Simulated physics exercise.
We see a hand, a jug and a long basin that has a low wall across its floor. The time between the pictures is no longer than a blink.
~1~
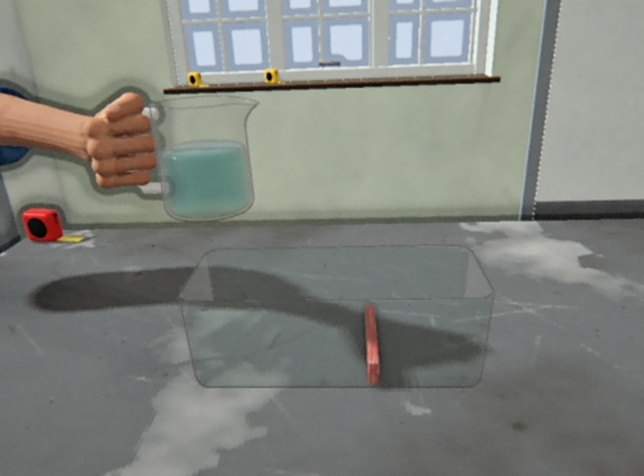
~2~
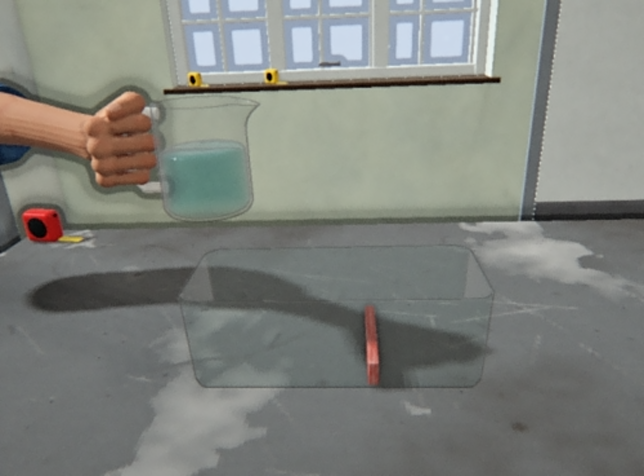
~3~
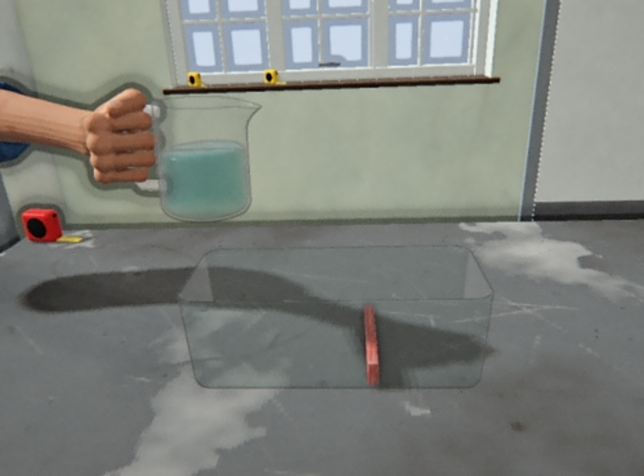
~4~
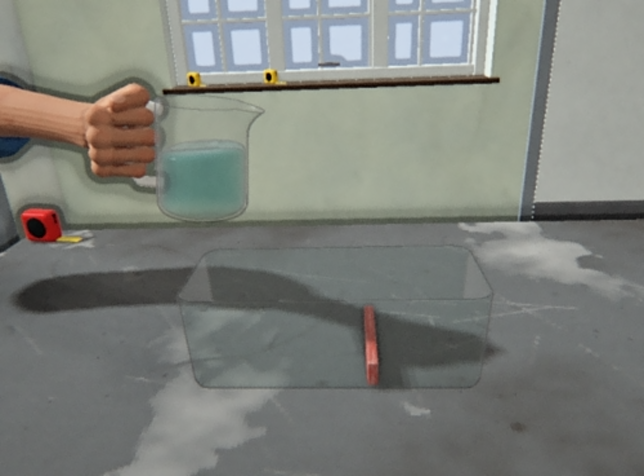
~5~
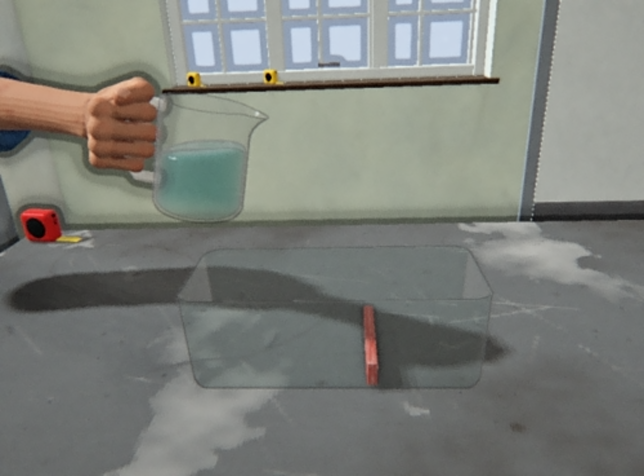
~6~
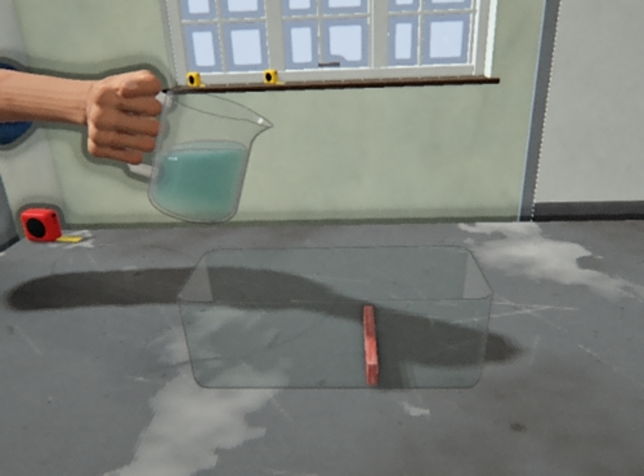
A hand holding a glass jug of teal liquid tilting it gradually to the right above a clear basin with a low red wall.
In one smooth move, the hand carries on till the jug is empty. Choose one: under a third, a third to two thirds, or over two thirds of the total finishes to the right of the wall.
Under a third finishes to the right of the wall.
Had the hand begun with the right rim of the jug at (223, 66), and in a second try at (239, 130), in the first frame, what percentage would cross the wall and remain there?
Estimate: 20 per cent, then 15 per cent.
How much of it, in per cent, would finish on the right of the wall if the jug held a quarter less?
Close to 15 per cent, more or less.
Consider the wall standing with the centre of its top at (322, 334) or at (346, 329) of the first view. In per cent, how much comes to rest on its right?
First try around 60 percent; second try around 10 percent.
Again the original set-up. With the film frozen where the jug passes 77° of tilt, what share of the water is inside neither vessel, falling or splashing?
Around 10 in a hundred.
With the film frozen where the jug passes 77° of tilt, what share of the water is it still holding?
Some 90 per cent has not yet come out.
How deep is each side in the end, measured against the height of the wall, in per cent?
The left reads 50 in a hundred and the right 10 in a hundred.
A moment on, the jug is tipped on its side and 88 per cent is still to pour, 1 is left of the wall and 0 right of it.
Next, the jug is tipped right over and 23 per cent is still to pour, 57 is left of the wall and 2 right of it.
Then the jug is tipped right over and 0 per cent is still to pour, 86 is left of the wall and 10 right of it.
Later the jug is tipped right over and 0 per cent is still to pour, 87 is left of the wall and 11 right of it.
In the end 87 per cent lies left of the wall, 11 right of it and 3 outside.
